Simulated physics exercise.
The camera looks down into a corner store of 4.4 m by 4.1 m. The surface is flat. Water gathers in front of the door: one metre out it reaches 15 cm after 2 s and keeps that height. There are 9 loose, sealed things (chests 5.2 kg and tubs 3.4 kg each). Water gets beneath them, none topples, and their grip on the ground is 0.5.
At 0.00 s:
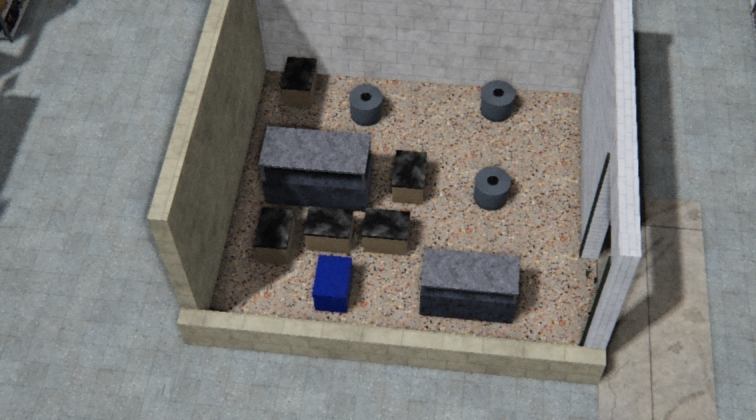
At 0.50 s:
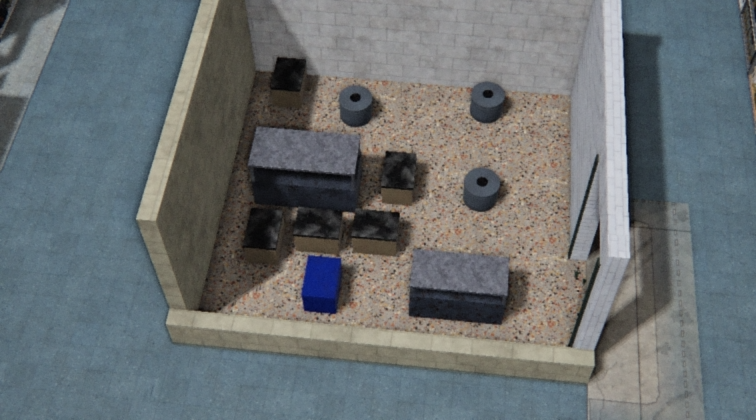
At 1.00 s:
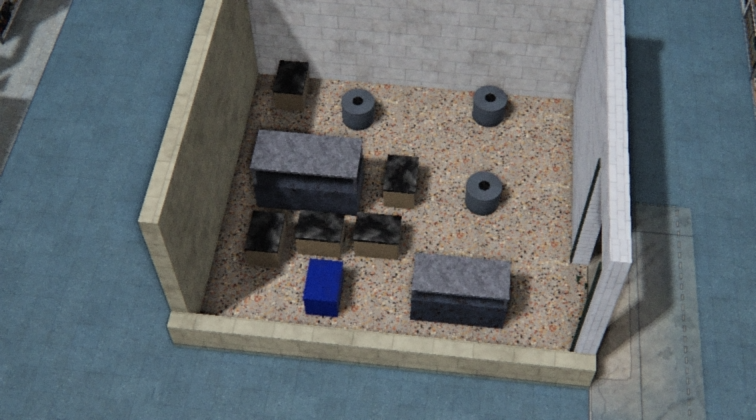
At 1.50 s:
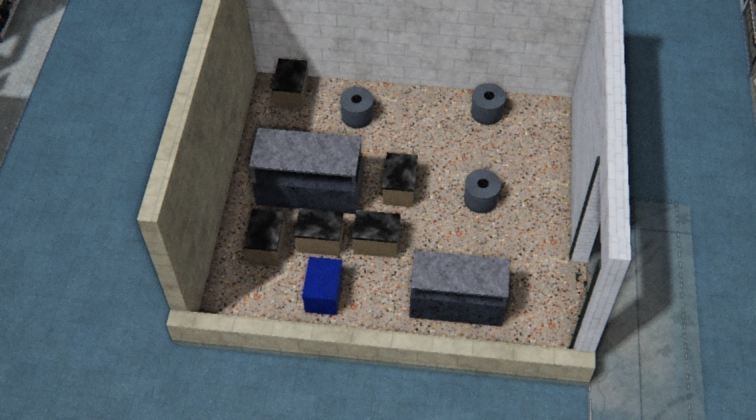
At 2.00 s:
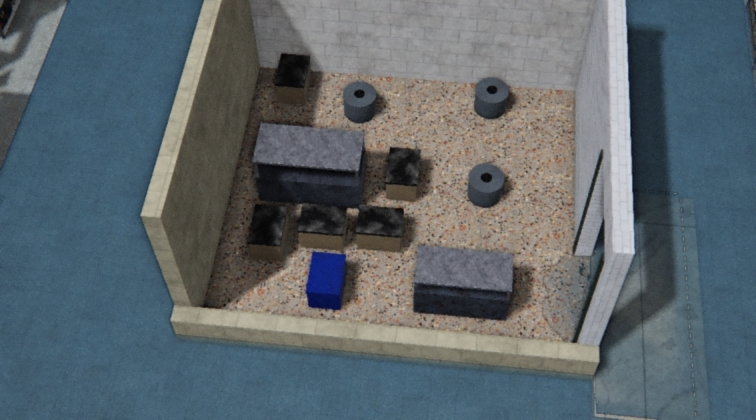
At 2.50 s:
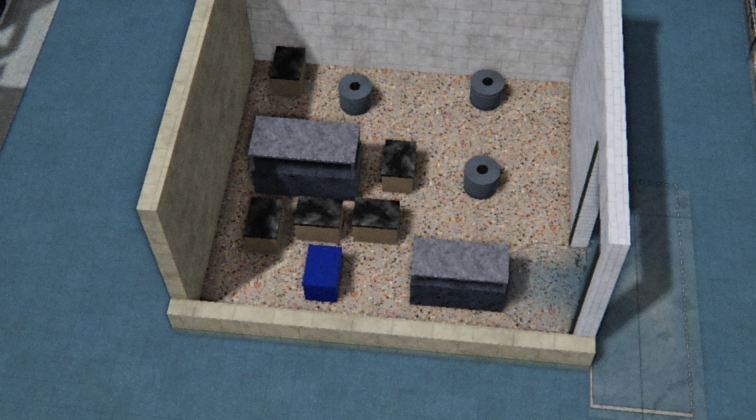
In the video, a roofless room holding a blue box, dark-topped boxes, grey blocks and round tubs is seen from above as water covers the ground outside, then spreads a little inside the doorway at right; the objects stay put.
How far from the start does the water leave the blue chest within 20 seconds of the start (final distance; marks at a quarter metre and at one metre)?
The blue chest slides a little.
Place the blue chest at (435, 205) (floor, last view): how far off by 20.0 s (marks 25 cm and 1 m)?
It ends far away.
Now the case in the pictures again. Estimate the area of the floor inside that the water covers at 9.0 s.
Some 17 m2.
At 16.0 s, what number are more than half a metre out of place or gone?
By then 5.
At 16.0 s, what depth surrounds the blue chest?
Roughly 7 cm.
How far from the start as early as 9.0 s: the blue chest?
Roughly 120 cm by then.
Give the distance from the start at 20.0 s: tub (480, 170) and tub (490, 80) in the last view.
In turn: 200 cm, 100 cm.
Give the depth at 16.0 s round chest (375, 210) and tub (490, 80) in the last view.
About 7 and 6 cm.
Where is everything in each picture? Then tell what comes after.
In the first frame, the blue chest at (332, 276) rests on the ground; 0.0 m2 under water; 0 of 9 have shifted.
In the second frame, the blue chest at (321, 276), on the bottom; water covers 0.0 m2; 0 of 9 have shifted.
In the third frame, the blue chest at (323, 280), on the bottom; water covers 0.0 m2; 0 of 9 have shifted.
In the fourth frame, the blue chest at (322, 278) rests on the ground; 0.0 m2 under water; 0 of 9 have shifted.
In the fifth frame, the blue chest at (326, 273) rests on the ground; water covers 0.3 m2; 0 of 9 have shifted.
In the sixth frame, the blue chest at (322, 265), on the bottom; water covers 0.9 m2; 0 of 9 have shifted.
After 4.0 s the blue chest is near (322, 265), 0.0 m from its start, aground; 0 afloat.
After 9.0 s the blue chest is near (233, 223), 1.2 m from its start, afloat; 9 afloat.
After 16.0 s the blue chest is near (275, 228), 0.8 m from its start, afloat; 9 afloat.
After 20.0 s the blue chest is near (281, 227), 0.7 m from its start, afloat; 9 afloat.
